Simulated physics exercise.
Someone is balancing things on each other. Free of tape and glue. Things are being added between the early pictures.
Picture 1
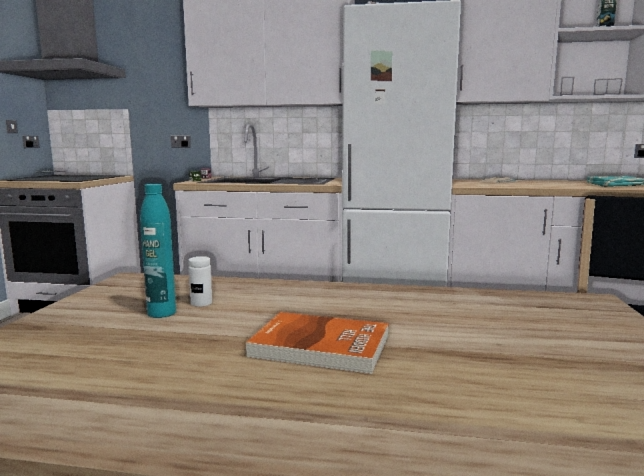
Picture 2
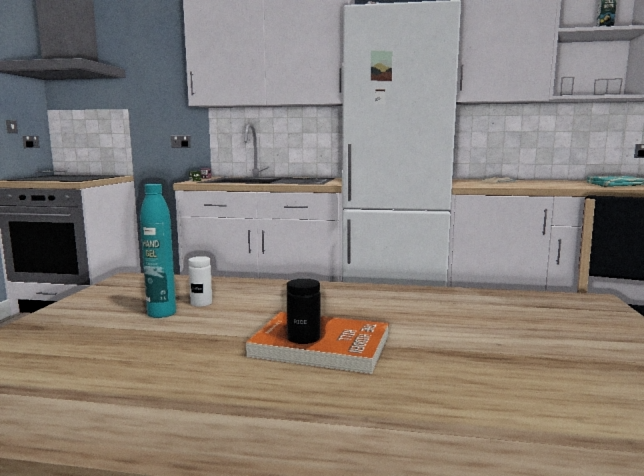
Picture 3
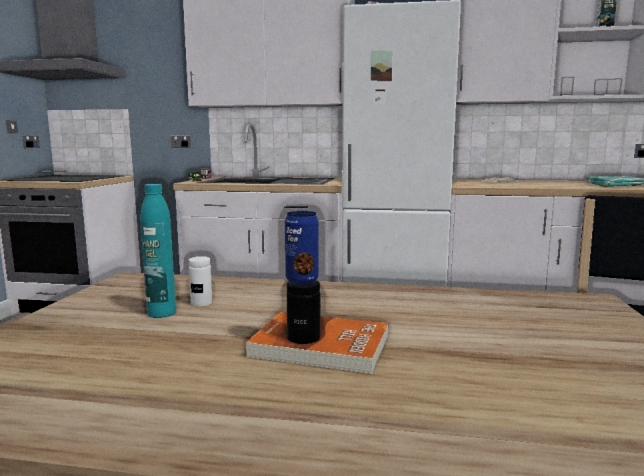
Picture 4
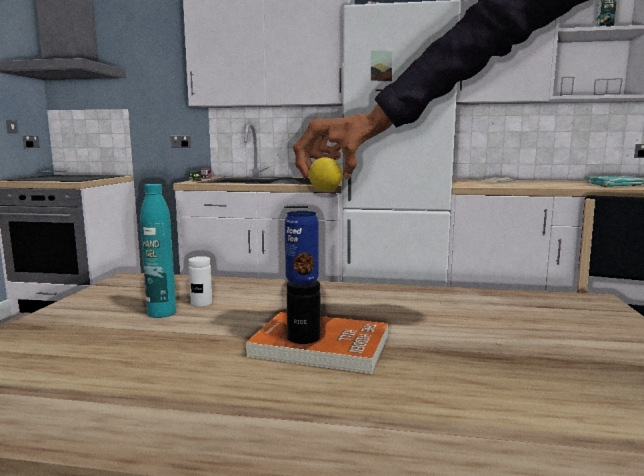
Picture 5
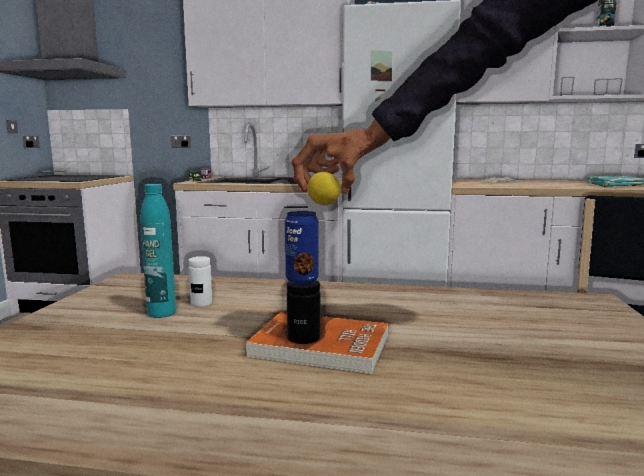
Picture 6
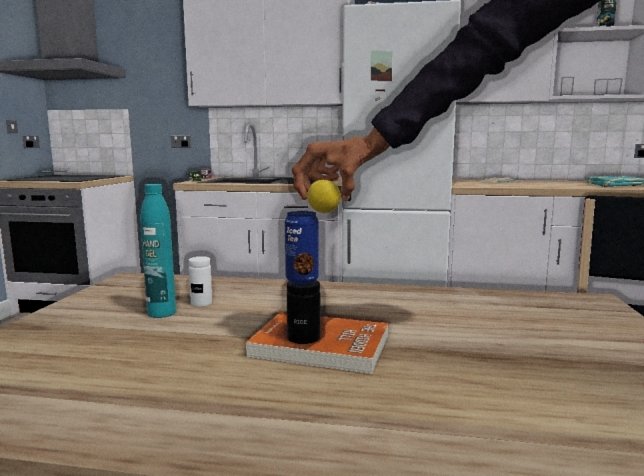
A kitchen with white cabinets, a fridge and an oven is seen from a still camera across a wooden table. A turquoise bottle and a white shaker stand on the left, and an orange book lies near the middle, where a black jar appears on it, then a blue can on the jar. A dark-sleeved arm reaches in from the upper right, lowering a yellow lemon slightly above the can.
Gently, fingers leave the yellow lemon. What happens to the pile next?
The pile tumbles down.
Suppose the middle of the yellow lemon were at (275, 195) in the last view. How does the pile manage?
After that, the pile falls over.
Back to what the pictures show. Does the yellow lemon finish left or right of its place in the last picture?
Direction of travel: Rightward.
Then, 0.30 s later than the last frame, yellow lemon now fallen.
Then, 0.40 s later than the last frame, things are still on the move.
Then, 0.70 s later than the last frame, nothing new.
Then, 2.20 s later than the last frame, yellow lemon resting near (371, 326).
When it is over, fallen, yellow lemon; the other 5 as before. End places, in pixels of the last picture, yellow lemon near (371, 326). The pile comes apart.
